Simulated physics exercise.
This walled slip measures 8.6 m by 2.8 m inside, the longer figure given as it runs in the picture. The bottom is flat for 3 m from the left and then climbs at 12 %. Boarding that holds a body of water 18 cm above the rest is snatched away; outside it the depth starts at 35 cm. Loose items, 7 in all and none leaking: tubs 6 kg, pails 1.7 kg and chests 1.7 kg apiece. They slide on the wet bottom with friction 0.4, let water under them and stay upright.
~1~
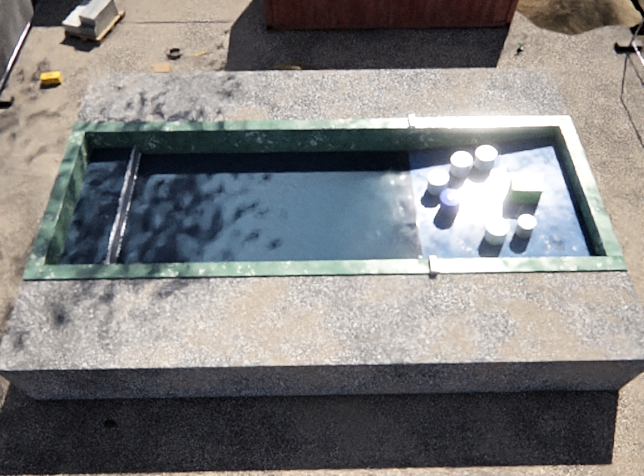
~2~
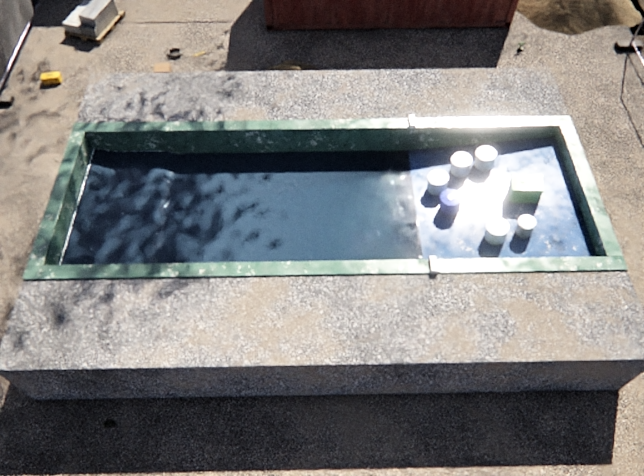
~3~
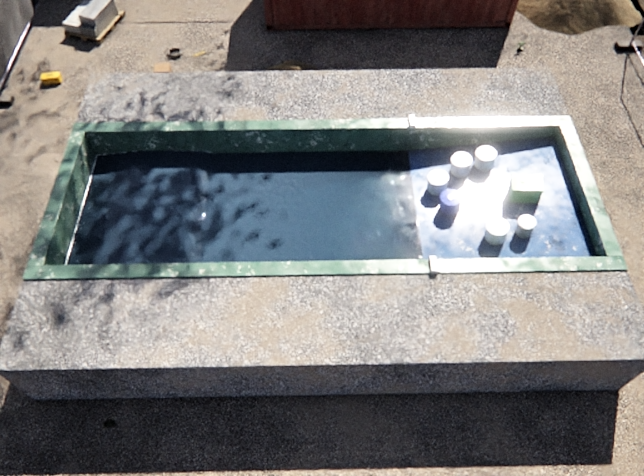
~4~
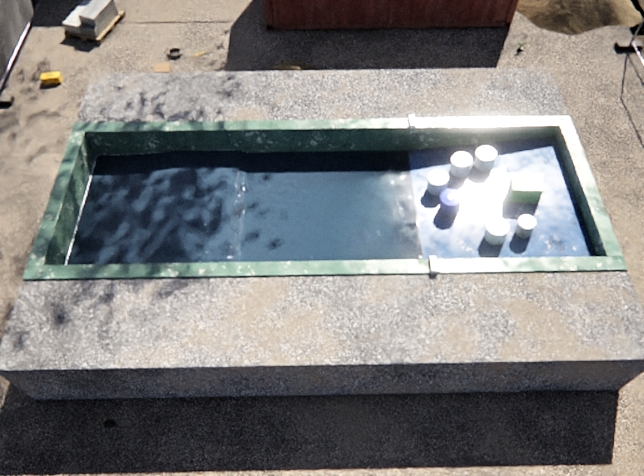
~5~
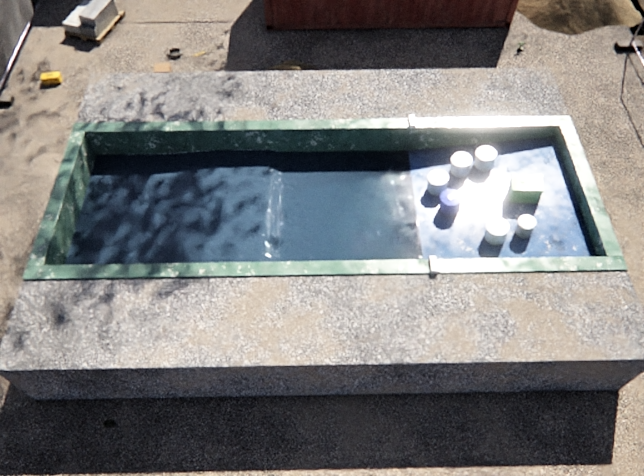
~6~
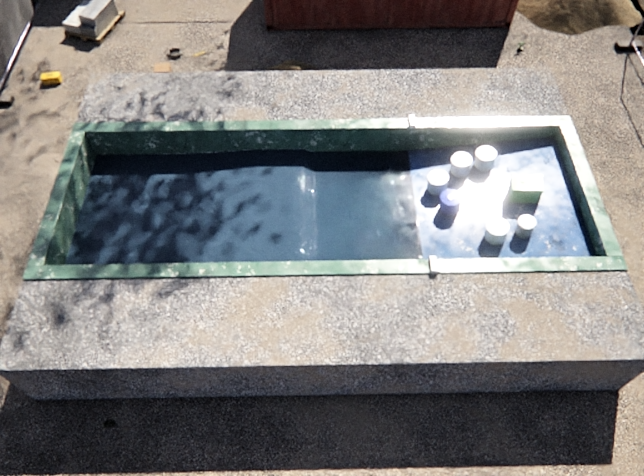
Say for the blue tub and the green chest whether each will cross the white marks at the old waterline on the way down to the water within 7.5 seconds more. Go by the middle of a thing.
The blue tub is held back, the green chest is held back.
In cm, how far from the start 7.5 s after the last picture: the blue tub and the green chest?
Roughly 20 and 0 cm.
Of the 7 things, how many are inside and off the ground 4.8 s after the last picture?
At that moment 0.
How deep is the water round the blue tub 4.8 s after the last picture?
About 1 cm.
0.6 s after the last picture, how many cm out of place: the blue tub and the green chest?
Roughly 0 and 0 cm by then.
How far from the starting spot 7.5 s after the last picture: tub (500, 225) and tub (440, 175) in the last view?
In turn: 0 cm, 30 cm.
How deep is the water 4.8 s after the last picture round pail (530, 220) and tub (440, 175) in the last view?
Roughly 0 and 2 cm.
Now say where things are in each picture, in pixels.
The blue tub at (453, 197) rests on the ground; the green chest at (530, 182) rests on the ground; water covers 16.4 m2; 0 of 7 have shifted, in the first picture.
The blue tub at (453, 197) rests on the ground; the green chest at (530, 182) rests on the ground; water covers 16.4 m2; 0 of 7 have shifted, in the second picture.
The blue tub at (453, 197) rests on the ground; the green chest at (530, 182), on the bottom; 16.4 m2 under water; 0 of 7 have shifted, in the third picture.
The blue tub at (453, 197), on the bottom; the green chest at (530, 182), on the bottom; water covers 16.4 m2; 0 of 7 have shifted, in the fourth picture.
The blue tub at (453, 197) rests on the ground; the green chest at (530, 182), on the bottom; 16.4 m2 under water; 0 of 7 have shifted, in the fifth picture.
The blue tub at (453, 197), on the bottom; the green chest at (530, 182) rests on the ground; water covers 16.4 m2; 0 of 7 have shifted, in the sixth picture.
Then, 0.6 s after the last picture the blue tub is near (453, 197), 0.0 m from its start, aground; the green chest is near (530, 182), 0.0 m from its start, aground; 0 of 7 are over the mark; 0 afloat.
Then, 2.5 s after the last picture the blue tub is near (467, 198), 0.2 m from its start, aground; the green chest is near (530, 182), 0.0 m from its start, aground; 0 of 7 are over the mark; 0 afloat.
Then, 4.8 s after the last picture the blue tub is near (467, 198), 0.2 m from its start, aground; the green chest is near (530, 182), 0.0 m from its start, aground; 0 of 7 are over the mark; 0 afloat.
Then, 7.5 s after the last picture the blue tub is near (467, 198), 0.2 m from its start, aground; the green chest is near (530, 182), 0.0 m from its start, aground; 0 of 7 are over the mark; 0 afloat.
